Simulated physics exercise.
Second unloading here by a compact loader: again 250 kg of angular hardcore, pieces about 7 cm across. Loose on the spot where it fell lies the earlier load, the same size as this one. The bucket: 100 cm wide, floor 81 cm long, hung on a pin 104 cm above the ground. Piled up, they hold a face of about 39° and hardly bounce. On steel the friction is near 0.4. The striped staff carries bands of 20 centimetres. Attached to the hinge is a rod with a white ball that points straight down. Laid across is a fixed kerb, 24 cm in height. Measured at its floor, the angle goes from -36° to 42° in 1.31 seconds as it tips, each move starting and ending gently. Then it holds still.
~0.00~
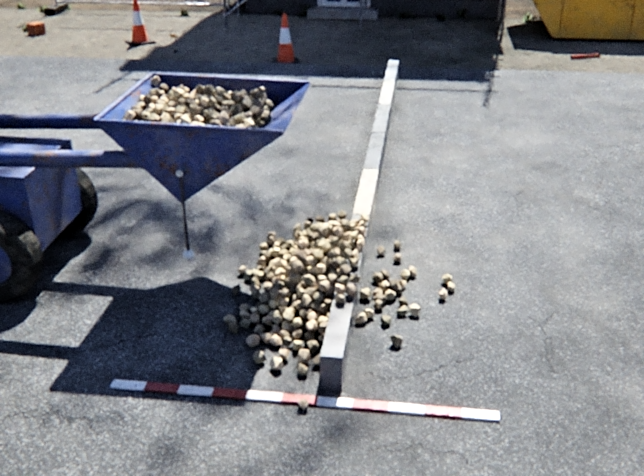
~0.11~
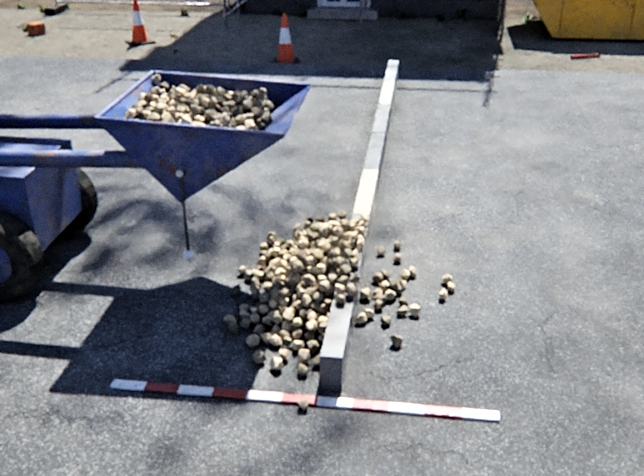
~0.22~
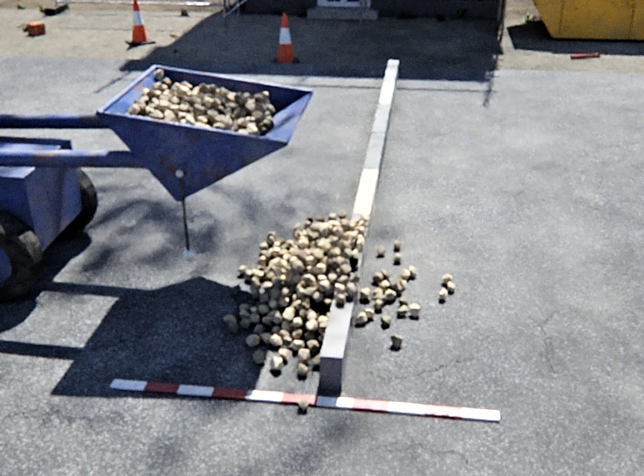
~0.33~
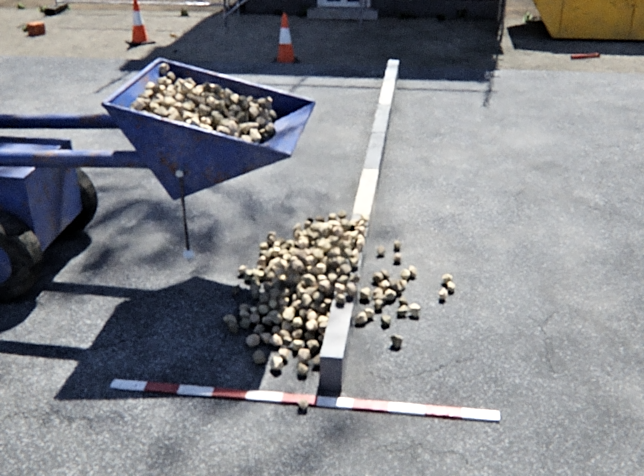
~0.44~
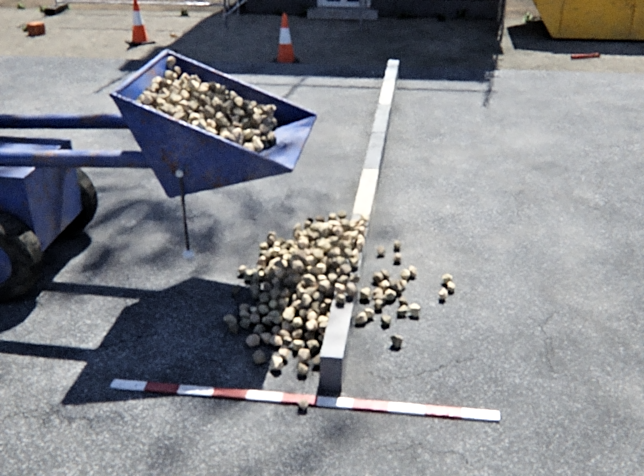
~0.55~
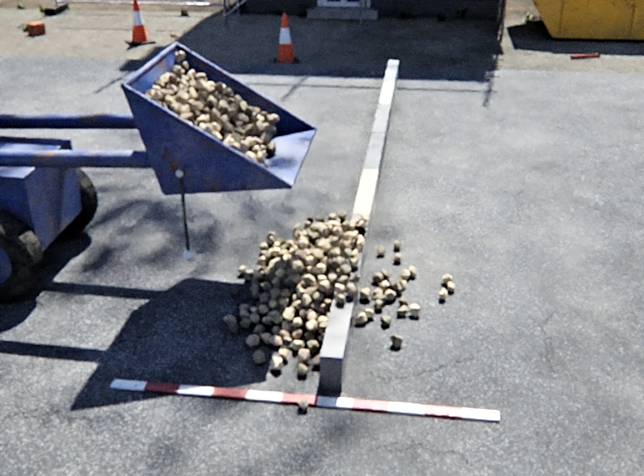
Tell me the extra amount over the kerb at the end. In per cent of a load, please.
5 per cent.
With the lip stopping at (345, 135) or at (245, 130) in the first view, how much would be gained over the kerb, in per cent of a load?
Around 65 percent, then around 0 percent.
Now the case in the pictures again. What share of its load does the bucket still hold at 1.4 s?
Some 50 percent, roughly.
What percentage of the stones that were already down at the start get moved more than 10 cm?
The answer is about 5 per cent.
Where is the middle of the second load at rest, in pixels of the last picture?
Their middle rests near (292, 259).
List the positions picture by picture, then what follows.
Lip at (283, 133), floor tilted -36°, highest stones at (195, 94). The earlier load is highest near (335, 244), 35 cm above ground level, 94 % on this side of the kerb, 6 % over the kerb, in the first picture.
Lip at (284, 136), floor tilted -34°, highest stones at (196, 94); the stones move at 0.1 m/s on average, in the second picture.
The bucket is at -30°, its lip at (287, 144); the top of the load is at (175, 89); the stones move at 0.2 m/s on average, in the third picture.
Lip at (290, 156), floor tilted -24°, highest stones at (169, 83); the stones move at 0.3 m/s on average, in the fourth picture.
The bucket is at -15°, its lip at (292, 171); the top of the load is at (175, 78); the stones move at 0.3 m/s on average, in the fifth picture.
Lip at (292, 187), floor tilted -6°, highest stones at (179, 74); the stones move at 0.3 m/s on average, in the sixth picture.
After 1.0 s the floor is at 30°; in per cent of one load, 100 in the bucket, 95 on this side of the kerb, 6 over the kerb; the foremost stones are at (423, 291).
After 1.4 s the floor is at 42°; in per cent of one load, 51 in the bucket, 143 on this side of the kerb, 6 over the kerb; the foremost stones are at (423, 291).
After 1.8 s the floor is at 42°; in per cent of one load, 7 in the bucket, 185 on this side of the kerb, 8 over the kerb; the foremost stones are at (424, 296).
After 4.3 s the floor is at 42°; in per cent of one load, 0 in the bucket, 189 on this side of the kerb, 11 over the kerb; the foremost stones are at (436, 290). Net gain over the kerb, 5.
